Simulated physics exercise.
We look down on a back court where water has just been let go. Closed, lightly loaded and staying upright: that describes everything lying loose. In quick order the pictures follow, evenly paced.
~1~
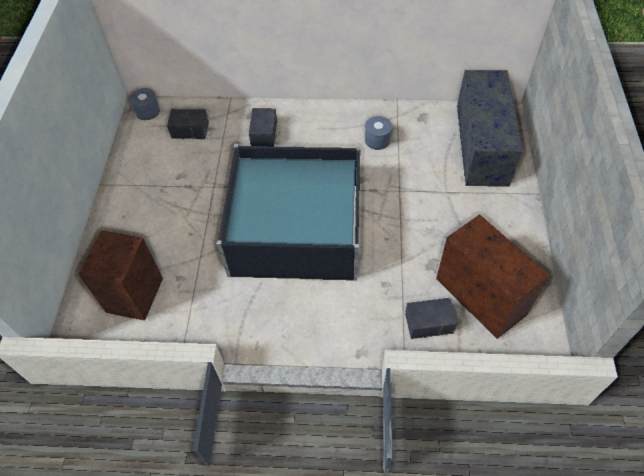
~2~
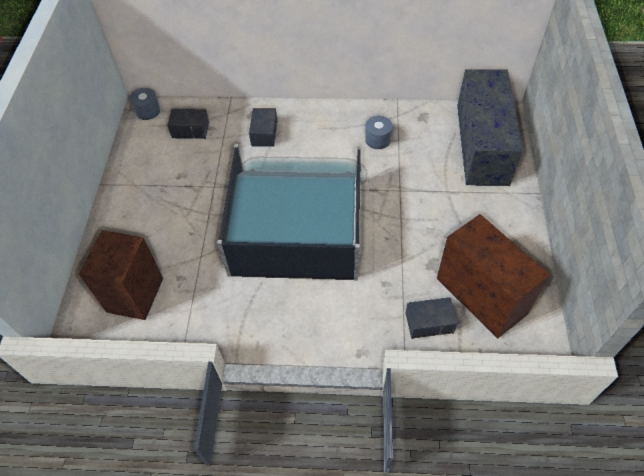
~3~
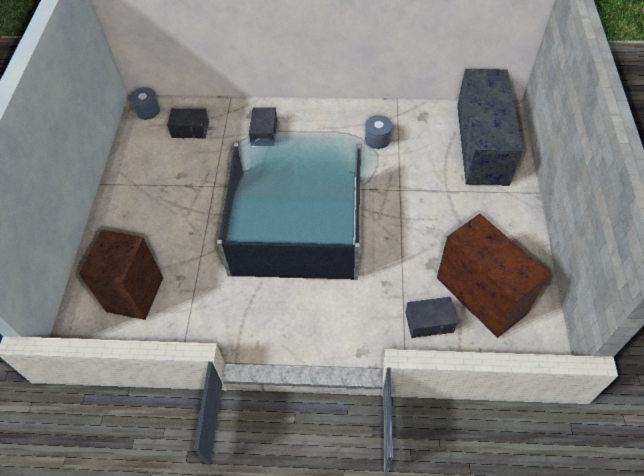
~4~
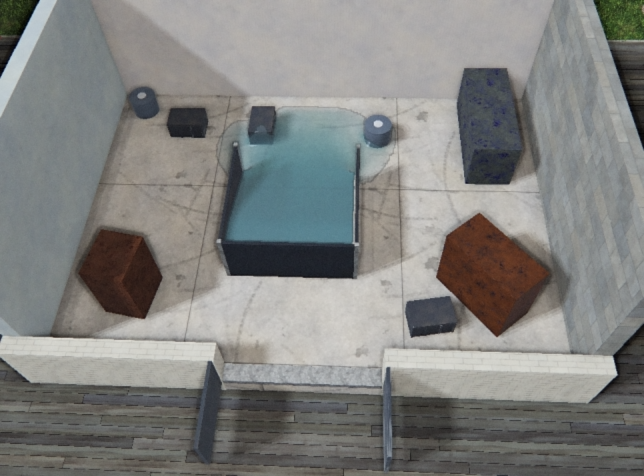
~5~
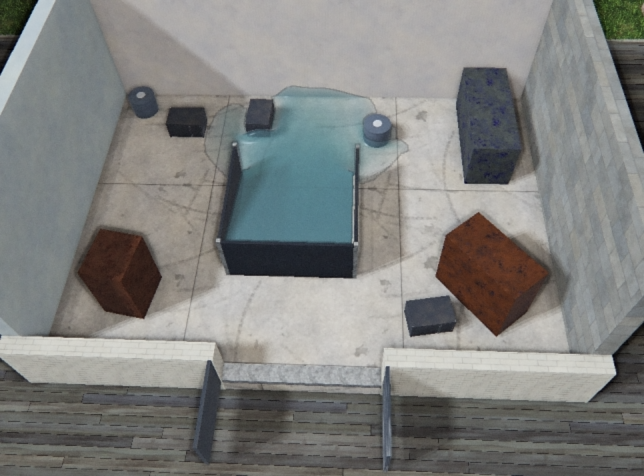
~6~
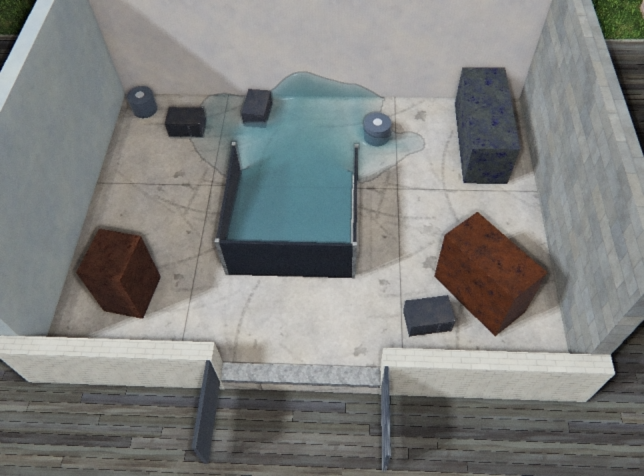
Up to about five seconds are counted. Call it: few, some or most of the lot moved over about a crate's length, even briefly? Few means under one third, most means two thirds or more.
Most.
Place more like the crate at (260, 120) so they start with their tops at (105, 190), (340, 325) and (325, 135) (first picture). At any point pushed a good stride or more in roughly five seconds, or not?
In sequence: Knocked well away; hardly budges; knocked well away.
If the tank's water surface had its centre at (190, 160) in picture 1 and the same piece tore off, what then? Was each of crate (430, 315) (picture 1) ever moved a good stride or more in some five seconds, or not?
For this item: Stayed within that.
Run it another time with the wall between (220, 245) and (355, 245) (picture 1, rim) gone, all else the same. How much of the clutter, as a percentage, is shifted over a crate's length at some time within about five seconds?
Close to 0 %.
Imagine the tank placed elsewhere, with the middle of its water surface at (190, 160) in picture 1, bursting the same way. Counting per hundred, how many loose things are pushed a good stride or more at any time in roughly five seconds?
My answer would be about 80 in a hundred.
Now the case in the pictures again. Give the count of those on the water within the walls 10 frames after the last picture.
Count: 3.
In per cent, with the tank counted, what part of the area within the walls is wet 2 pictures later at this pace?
My estimate is about 30 per cent.
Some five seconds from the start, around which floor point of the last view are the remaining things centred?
Near (223, 300).
A moment on, 1 of 5 are well off their spots; 1 afloat.
Next, 3 of 5 are well off their spots; 3 afloat.
Later, 4 of 5 are well off their spots; 1 afloat.
In the end, 4 of 5 are well off their spots, and 4 have been at some point; 2 afloat.
